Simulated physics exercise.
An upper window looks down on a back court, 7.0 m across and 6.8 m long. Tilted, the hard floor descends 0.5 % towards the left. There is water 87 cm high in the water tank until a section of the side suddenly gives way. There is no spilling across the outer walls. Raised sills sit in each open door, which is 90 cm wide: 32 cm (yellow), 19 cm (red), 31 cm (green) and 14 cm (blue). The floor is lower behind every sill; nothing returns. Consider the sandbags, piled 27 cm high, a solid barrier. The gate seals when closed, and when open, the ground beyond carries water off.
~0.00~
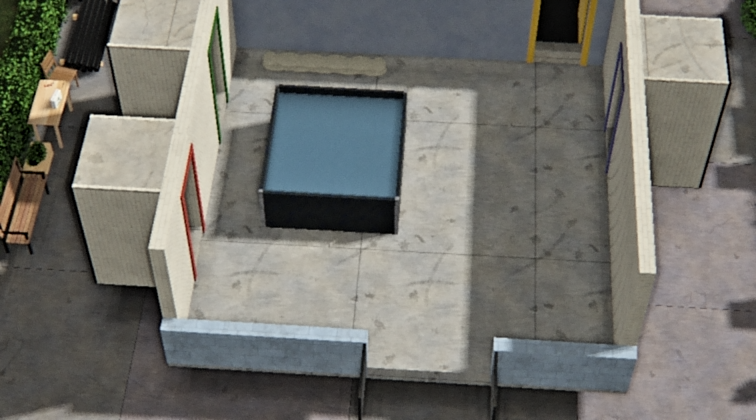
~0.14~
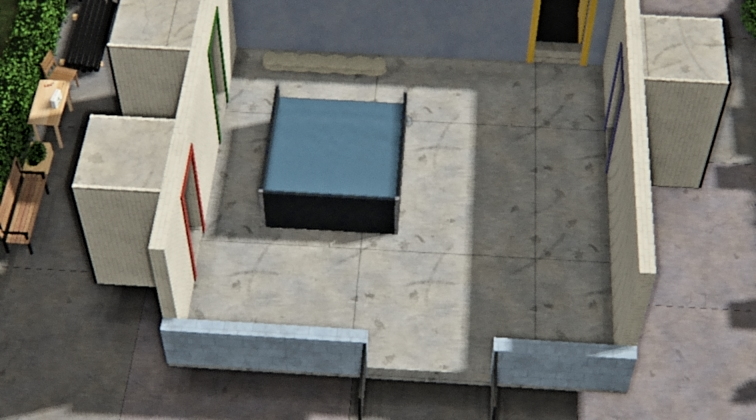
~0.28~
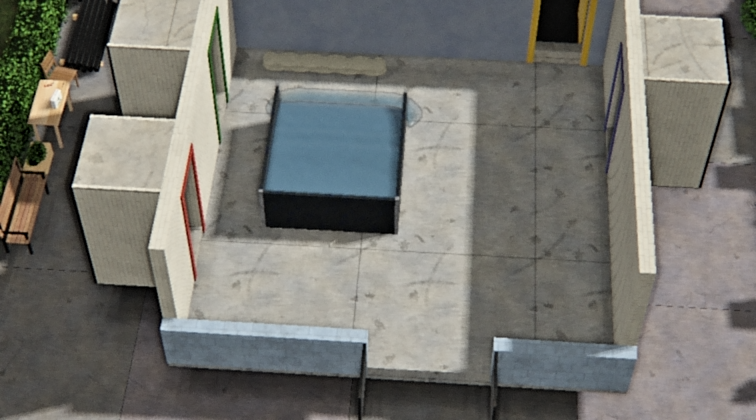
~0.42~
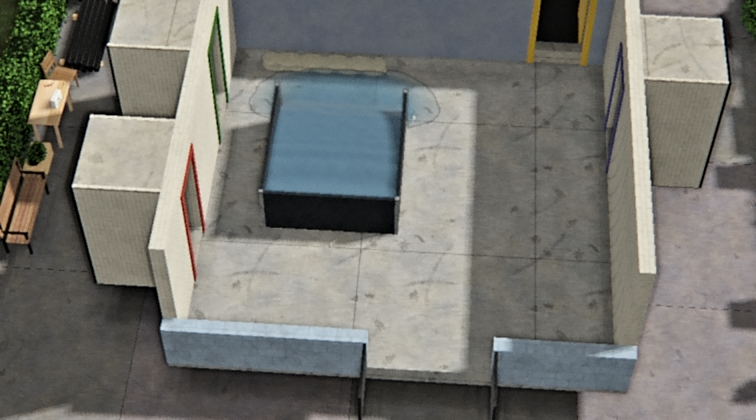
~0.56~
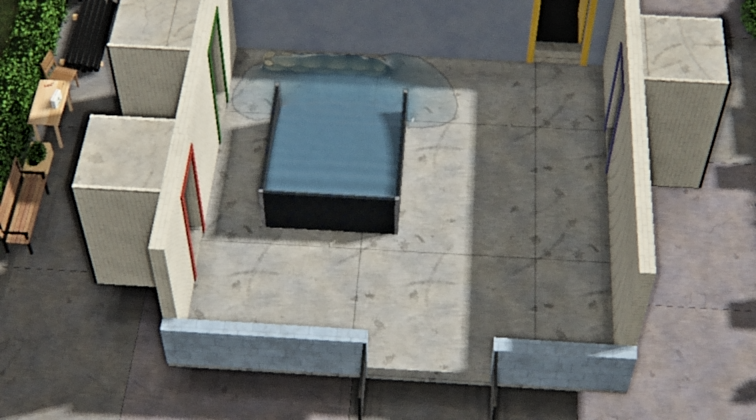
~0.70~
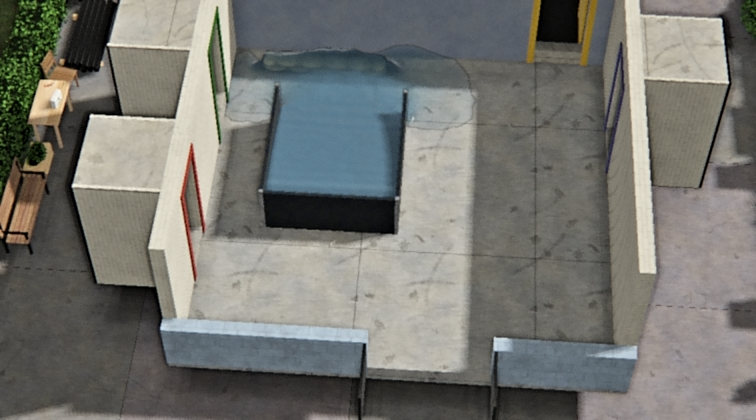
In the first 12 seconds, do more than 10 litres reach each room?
At the yellow door, not that much; at the red door, not that much; at the green door, not that much; at the blue door, more than that.
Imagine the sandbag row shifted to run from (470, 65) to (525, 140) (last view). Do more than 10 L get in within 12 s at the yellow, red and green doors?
Against the limit, the yellow door stays within it, the red door stays within it and the green door stays within it.
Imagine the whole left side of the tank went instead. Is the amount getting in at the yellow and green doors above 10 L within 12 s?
Against that limit the yellow door gives a lower amount and the green door gives a greater amount.
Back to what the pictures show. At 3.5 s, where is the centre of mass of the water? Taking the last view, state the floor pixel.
About (372, 132).
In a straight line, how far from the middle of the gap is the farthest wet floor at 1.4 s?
It's close to 4.2 metres.
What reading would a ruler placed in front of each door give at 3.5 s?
Yellow 18 cm, red 6 cm, green 29 cm, blue 22 cm.
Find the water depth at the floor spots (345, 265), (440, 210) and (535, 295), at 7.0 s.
I'd read it as roughly 4, 6 and 12 cm, in that order.
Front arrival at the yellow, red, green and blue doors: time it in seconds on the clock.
So, yellow at 1.4 s, then red at 2.8 s, green at 0.9 s, and blue at 2.4 s.
After 1.4 s water covers 20 % of the floor and is deepest (58 cm) near (336, 85); yellow door 2 cm at the sill, 0 L in, red door not reached, green door 6 cm at the sill, 0 L in, blue door not reached.
After 2.2 s water covers 30 % of the floor and is deepest (64 cm) near (237, 52); yellow door 11 cm at the sill, 0 L in, red door not reached, green door 21 cm at the sill, 0 L in, blue door not reached.
After 3.5 s water covers 55 % of the floor and is deepest (34 cm) near (235, 59); yellow door 18 cm at the sill, 0 L in, red door 6 cm at the sill, 0 L in, green door 29 cm at the sill, 1 L in, blue door 22 cm at the sill, 14 L in.
After 7.0 s water covers 90 % of the floor and is deepest (24 cm) near (547, 365); yellow door 14 cm at the sill, 0 L in, red door 7 cm at the sill, 0 L in, green door 10 cm at the sill, 2 L in, blue door 12 cm at the sill, 47 L in.
After 12.0 s water covers 95 % of the floor and is deepest (16 cm) near (292, 55); yellow door 11 cm at the sill, 0 L in, red door 11 cm at the sill, 0 L in, green door 8 cm at the sill, 2 L in, blue door 12 cm at the sill, 47 L in.
